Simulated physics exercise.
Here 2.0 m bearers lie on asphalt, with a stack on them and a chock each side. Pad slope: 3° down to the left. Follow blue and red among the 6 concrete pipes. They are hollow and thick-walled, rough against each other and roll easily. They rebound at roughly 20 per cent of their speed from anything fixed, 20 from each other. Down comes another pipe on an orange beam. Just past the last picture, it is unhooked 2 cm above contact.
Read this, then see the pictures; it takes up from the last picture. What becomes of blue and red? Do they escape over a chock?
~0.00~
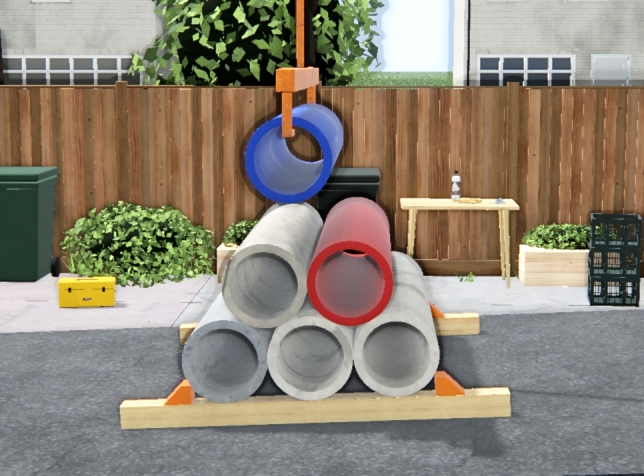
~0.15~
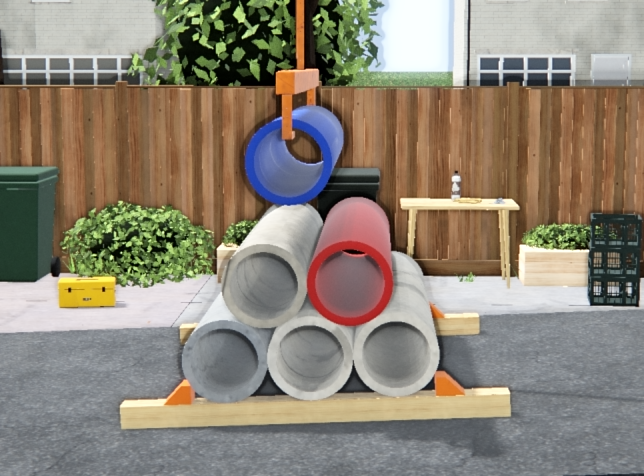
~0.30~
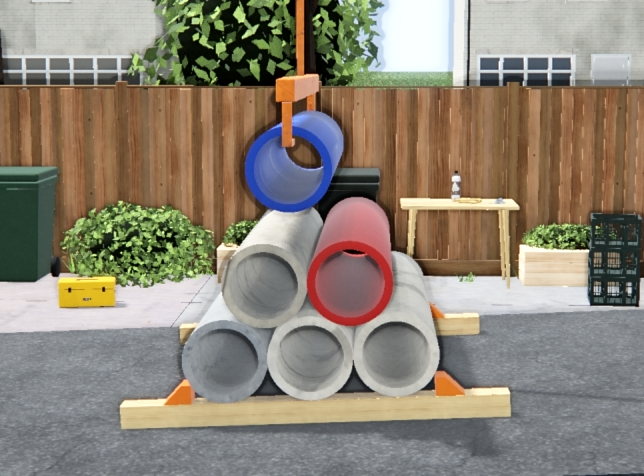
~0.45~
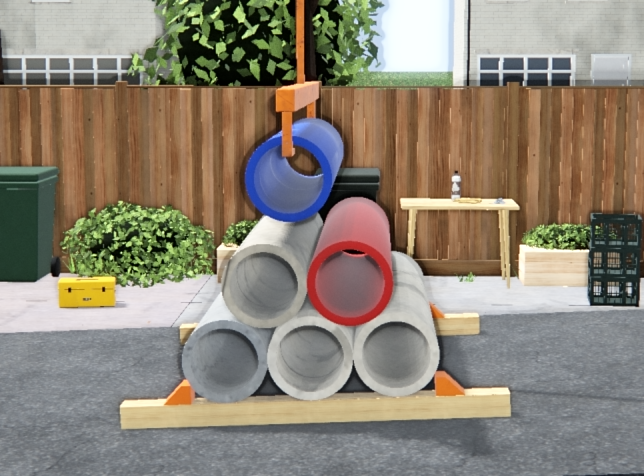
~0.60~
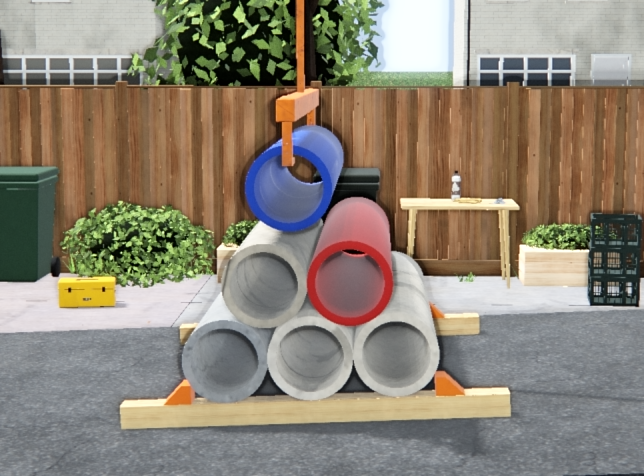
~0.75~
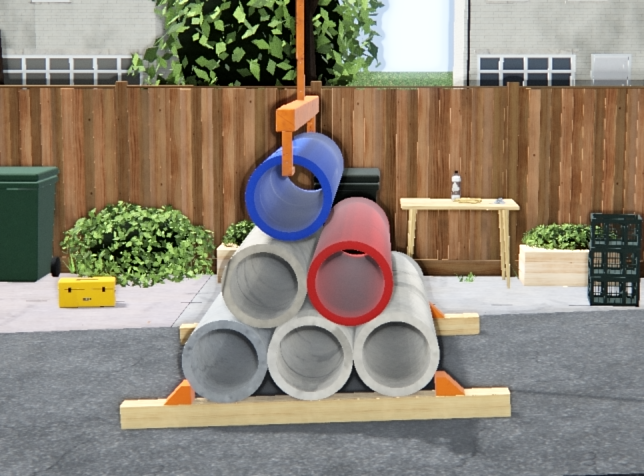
Once it settles, the blue one is kept back while the Red one is kept back.
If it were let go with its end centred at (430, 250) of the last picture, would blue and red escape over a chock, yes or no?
Then: Blue would and red would not.
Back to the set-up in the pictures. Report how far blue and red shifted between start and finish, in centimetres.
The blue one moved 25 and the red one moved 0.
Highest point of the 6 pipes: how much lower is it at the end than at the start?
About 25 cm.
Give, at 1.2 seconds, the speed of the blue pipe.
It moves at about 0.1 m/s.
After 1.2 s, blue is up on others, 60 cm inside the right chock; red is up on others, 40 cm inside the right chock; 0 past a chock so far.
After 1.5 s, blue is up on others, 60 cm inside the left chock; no change for red; 0 past a chock so far.
At rest (2.0 s), blue is up on others, 65 cm inside the left chock; red is up on others, 40 cm inside the right chock; 0 past a chock so far.
